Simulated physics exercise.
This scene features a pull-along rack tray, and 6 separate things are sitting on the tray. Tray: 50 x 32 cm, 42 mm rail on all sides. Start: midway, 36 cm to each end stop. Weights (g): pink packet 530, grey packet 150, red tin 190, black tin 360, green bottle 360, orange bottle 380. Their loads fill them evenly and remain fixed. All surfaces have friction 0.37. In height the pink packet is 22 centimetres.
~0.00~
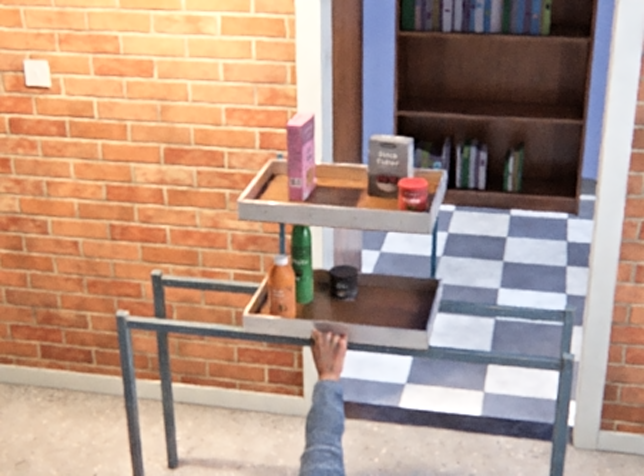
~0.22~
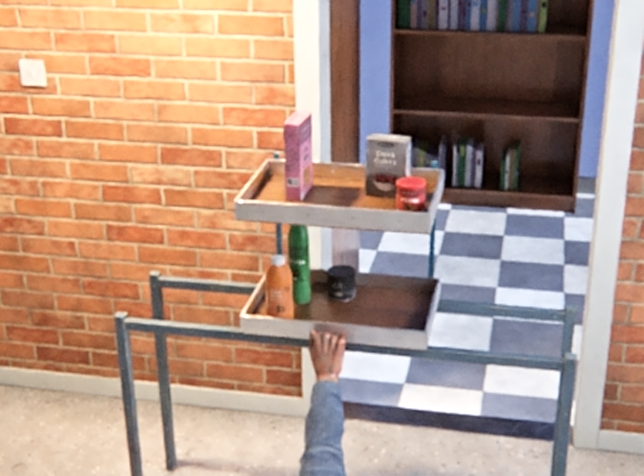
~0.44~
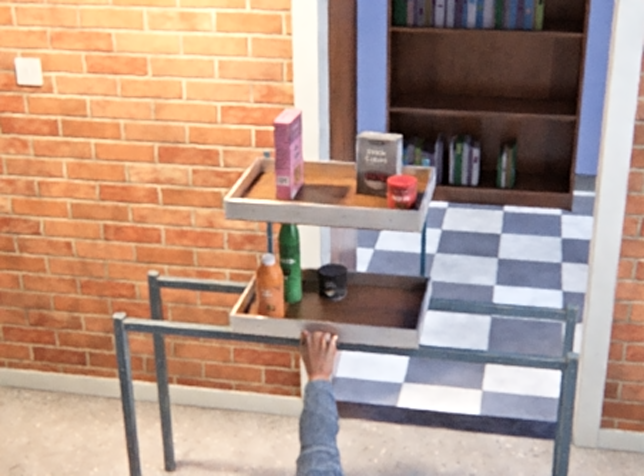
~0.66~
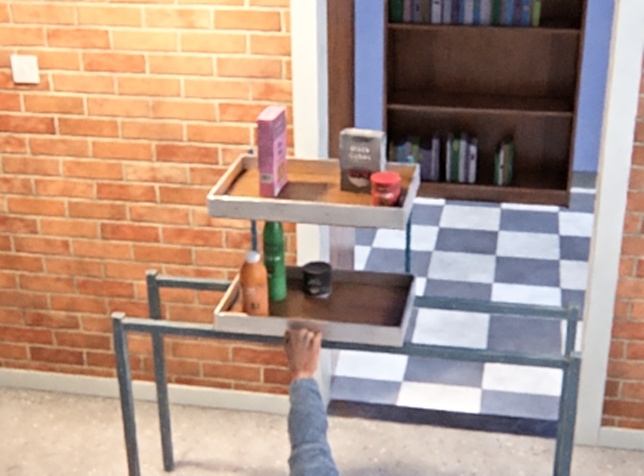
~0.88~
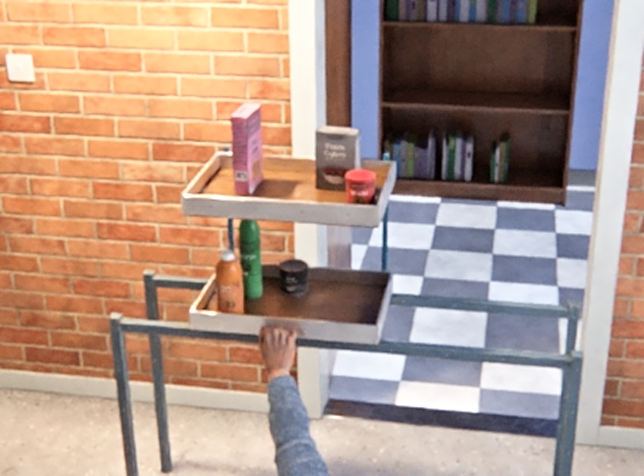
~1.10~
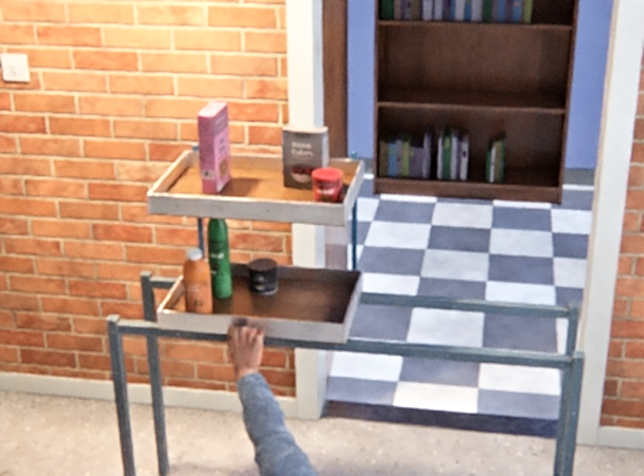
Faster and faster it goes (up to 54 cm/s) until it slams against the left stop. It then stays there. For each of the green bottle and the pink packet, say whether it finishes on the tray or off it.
One by one: The green bottle is ejected, the pink packet is ejected.
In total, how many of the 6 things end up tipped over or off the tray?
It comes to 2.
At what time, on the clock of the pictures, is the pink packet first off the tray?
Answer: Near 1.7 s.
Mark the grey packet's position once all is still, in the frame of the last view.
Roughly pixel (247, 155).
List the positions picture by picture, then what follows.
The first picture shows tray midway; green bottle (302, 258); pink packet (302, 156).
The second picture shows tray 1 cm left; black tin (341, 283); orange bottle (279, 290).
The third picture shows tray 3 cm left; grey packet (379, 165); red tin (402, 194).
The fourth picture shows tray 8 cm left; black tin (317, 279); orange bottle (253, 287).
The fifth picture shows tray 15 cm left; grey packet (338, 159); red tin (361, 189).
The sixth picture shows tray 23 cm left; green bottle (219, 252); pink packet (215, 147).
Around 1.80 s, tray 36 cm left; pink packet and green bottle now off the tray; grey packet shifted 3 cm; orange bottle shifted 3 cm.
Around 2.10 s, tray 36 cm left; grey packet shifted 3 cm; orange bottle shifted 3 cm; black tin shifted 3 cm.
Finally (2.5 s), off the tray, pink packet and green bottle; the other 4 still in place (within 5 cm).
